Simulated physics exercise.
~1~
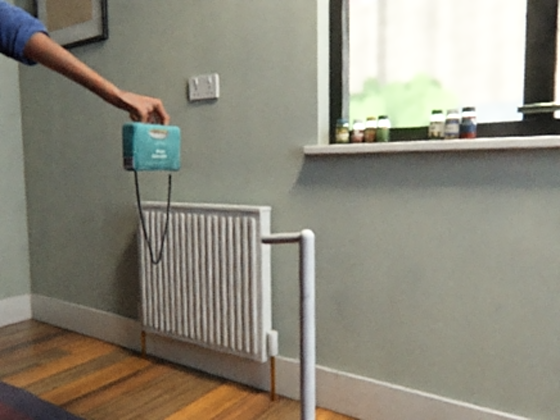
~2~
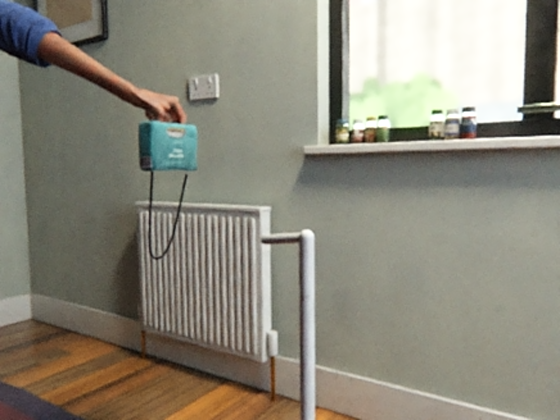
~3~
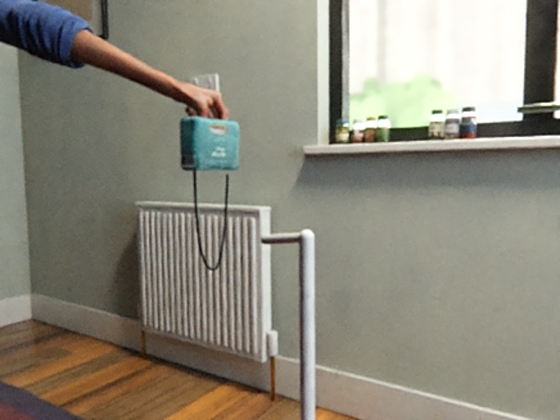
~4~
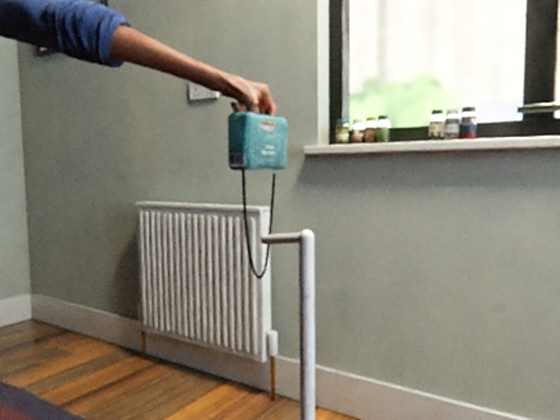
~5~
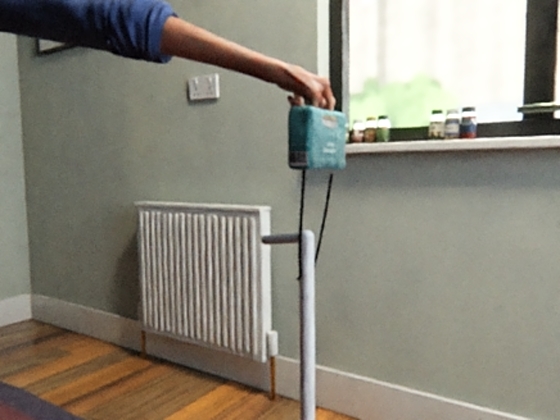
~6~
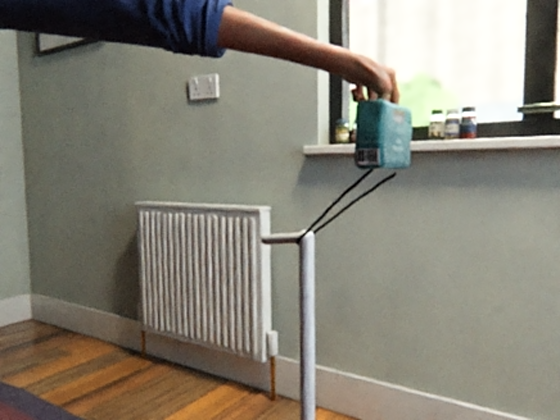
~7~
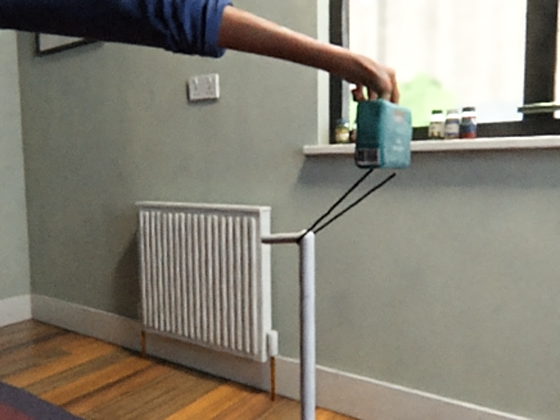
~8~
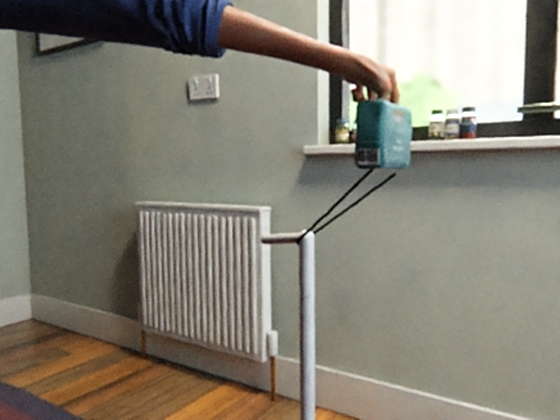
Turquoise pouch held by a hand moving right past a radiator, its dangling loop snagging on a post and pulling taut.
